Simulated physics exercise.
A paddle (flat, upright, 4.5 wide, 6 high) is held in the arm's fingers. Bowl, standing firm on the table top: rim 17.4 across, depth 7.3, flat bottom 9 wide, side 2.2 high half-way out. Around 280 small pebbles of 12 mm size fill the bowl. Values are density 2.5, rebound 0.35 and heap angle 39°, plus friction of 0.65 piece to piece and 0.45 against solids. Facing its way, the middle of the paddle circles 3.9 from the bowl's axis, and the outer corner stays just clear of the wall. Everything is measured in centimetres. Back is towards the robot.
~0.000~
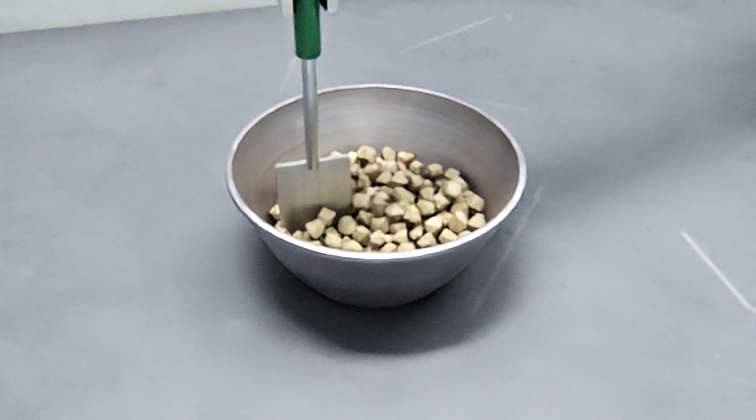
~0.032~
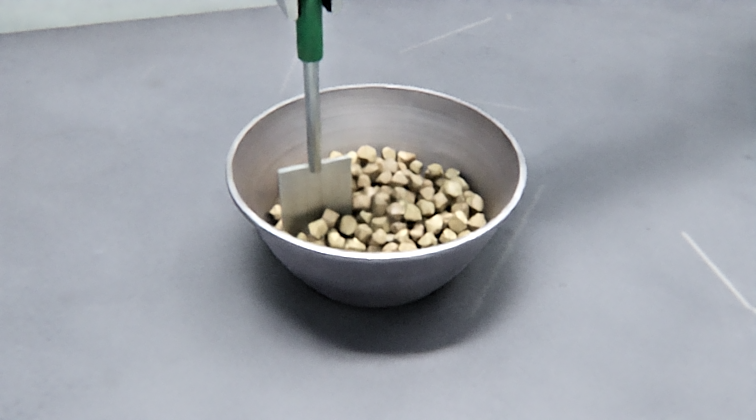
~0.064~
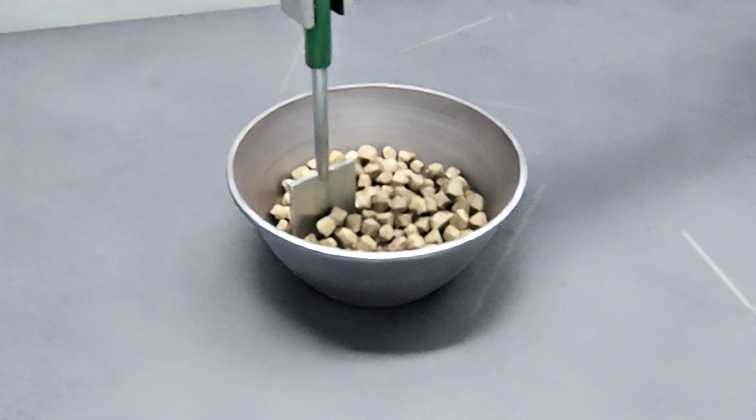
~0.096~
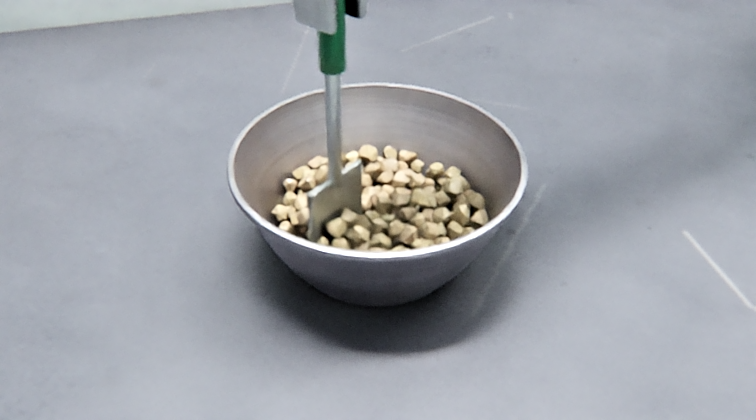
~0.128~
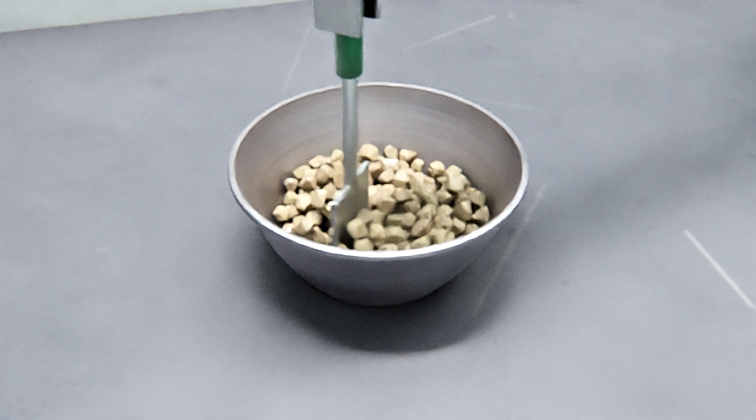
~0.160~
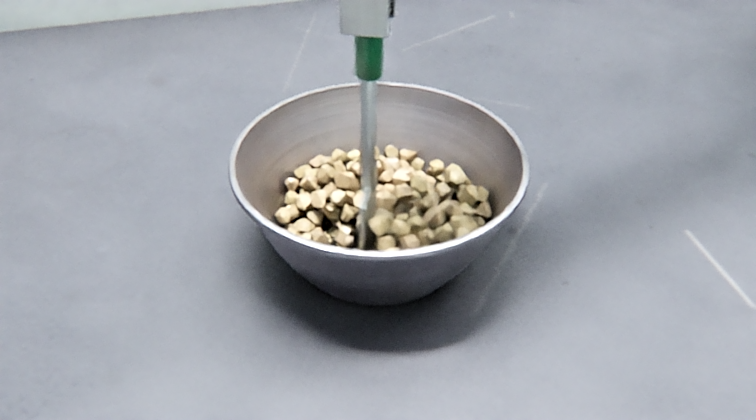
To begin with, a flat metal paddle with a green handle, held by a robot arm, stands at the left side of a grey bowl of small tan pebbles. It then sweeps rightward through them, turning until its blade is edge-on near the middle, as the pebbles shift around it.
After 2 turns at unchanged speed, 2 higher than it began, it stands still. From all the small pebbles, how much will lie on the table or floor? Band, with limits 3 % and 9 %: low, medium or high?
Medium.
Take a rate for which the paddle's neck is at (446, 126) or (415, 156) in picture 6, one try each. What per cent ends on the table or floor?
So, roughly 40 percent the first time and 20 percent the second.
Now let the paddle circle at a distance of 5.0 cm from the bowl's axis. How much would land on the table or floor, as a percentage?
Then about 0 per cent.
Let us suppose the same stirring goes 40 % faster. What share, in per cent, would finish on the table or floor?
Then about 20 per cent.
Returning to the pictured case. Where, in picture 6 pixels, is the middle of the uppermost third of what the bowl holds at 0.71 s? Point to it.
Look near (291, 184) for its middle.
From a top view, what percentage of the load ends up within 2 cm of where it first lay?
Roughly 10 percent of the load.
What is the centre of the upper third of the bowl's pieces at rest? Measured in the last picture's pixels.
Looks like roughly (349, 200) to me.
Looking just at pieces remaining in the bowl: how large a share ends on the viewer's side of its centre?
Close to 50 in a hundred.
By 0.71 s, 324° round, highest piece 9 above the table; 276 in the bowl, 5 on the table or floor, 3 in flight or on the tool.
By 1.26 s, 222° round, highest piece 8 above the table; 270 in the bowl, 14 on the table or floor.
By 1.74 s, 0° round, highest piece 8 above the table; 269 in the bowl, 15 on the table or floor.
By 2.44 s, 0° round, highest piece 8 above the table; 269 in the bowl, 15 on the table or floor.
Final count, 269 in the bowl, 15 on the table or floor. That is 5 % on the table or floor.
